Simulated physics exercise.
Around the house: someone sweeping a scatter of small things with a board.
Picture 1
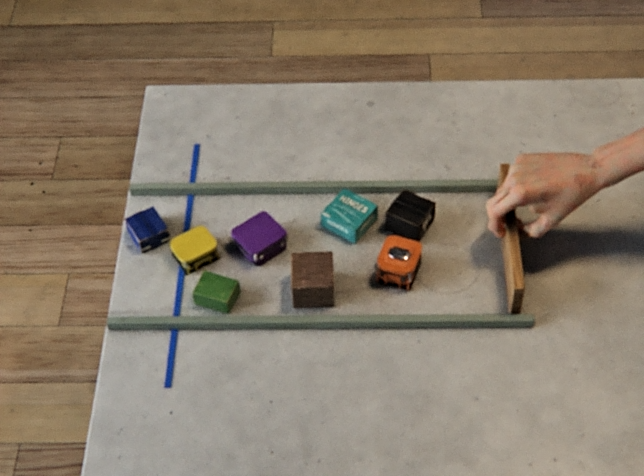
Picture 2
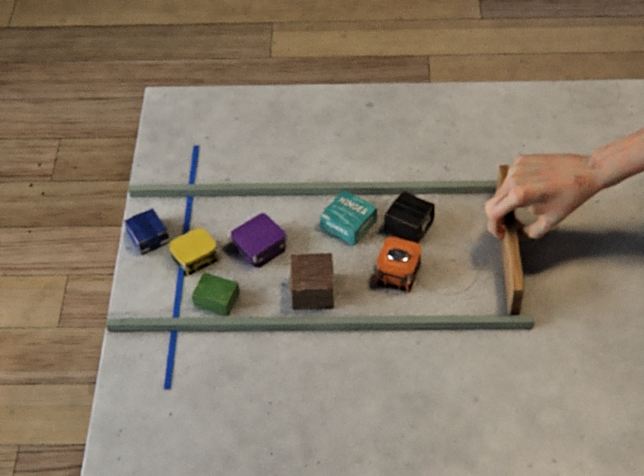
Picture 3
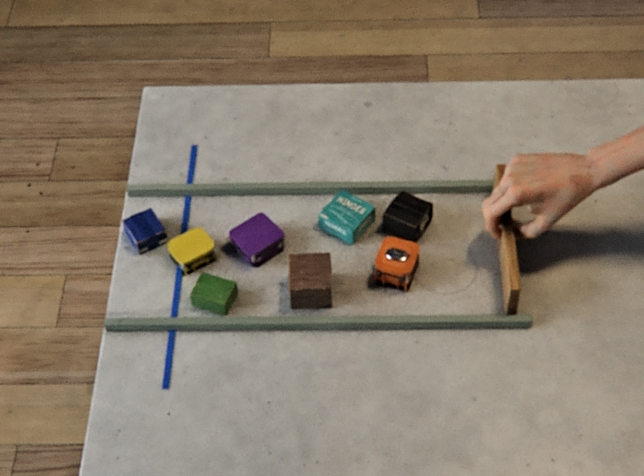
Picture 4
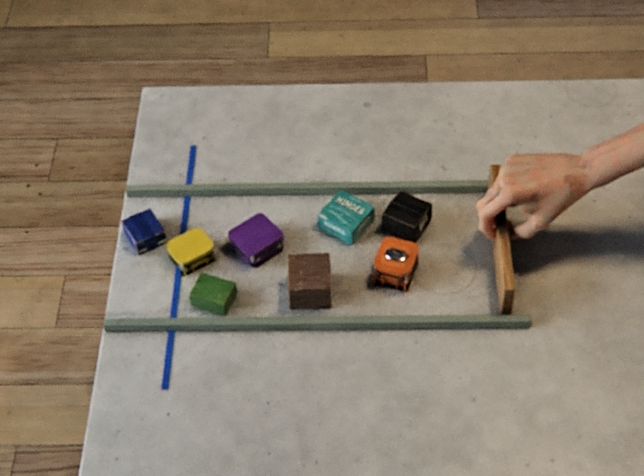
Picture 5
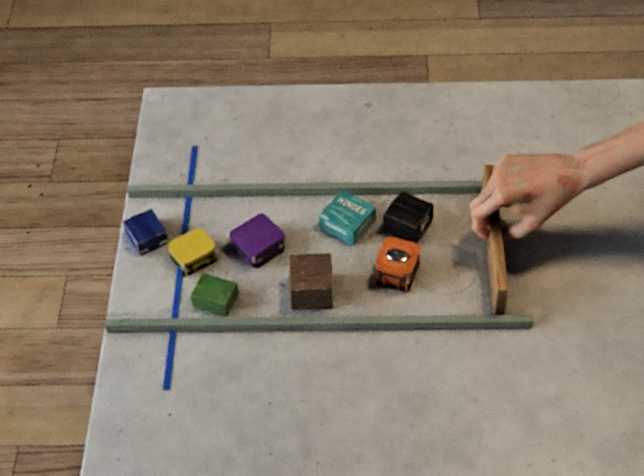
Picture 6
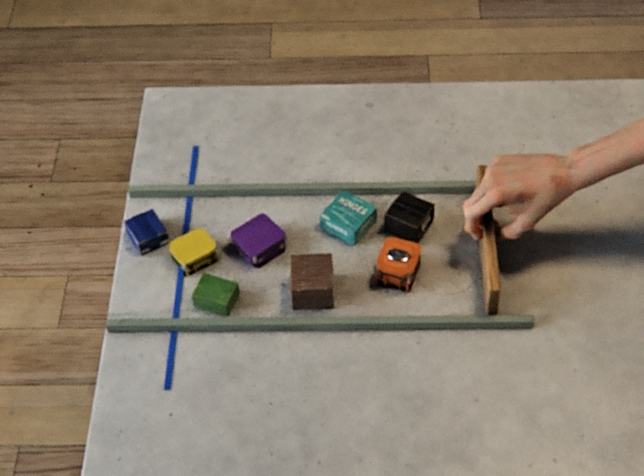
A hand slides a wooden board slightly left between two rails toward scattered small blocks.
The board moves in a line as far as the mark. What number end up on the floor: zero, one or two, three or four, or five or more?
As it turns out, the number that fall off is three or four.
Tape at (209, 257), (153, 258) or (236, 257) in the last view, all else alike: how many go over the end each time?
In that order 2, 6 and 0.
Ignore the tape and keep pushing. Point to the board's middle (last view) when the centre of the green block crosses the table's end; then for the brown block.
For the green block at (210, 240), for the brown block at (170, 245).
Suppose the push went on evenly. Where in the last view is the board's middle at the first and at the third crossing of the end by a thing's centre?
Near (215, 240) and (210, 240).
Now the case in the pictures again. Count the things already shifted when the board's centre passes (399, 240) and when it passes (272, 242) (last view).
The counts are 3 and 7.
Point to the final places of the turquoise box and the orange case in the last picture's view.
The turquoise box stops around (132, 210); the orange case around (161, 270).
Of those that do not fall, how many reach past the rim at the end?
That would be 3.
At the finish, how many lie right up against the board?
In contact: 2.
Early on, none off yet; blue box at rest near (147, 232); yellow case at rest near (194, 252); green block at rest near (216, 294).
A while later, none off yet; blue box at rest near (147, 232); yellow case at rest near (191, 253); green block moving near (204, 296).
Further along, none off yet; blue box travelled a little near (134, 229); yellow case travelled well along near (127, 270); green block travelled well along near (125, 304).
Finally, the number that fall off is three or four; lost, green block, yellow case and blue box.
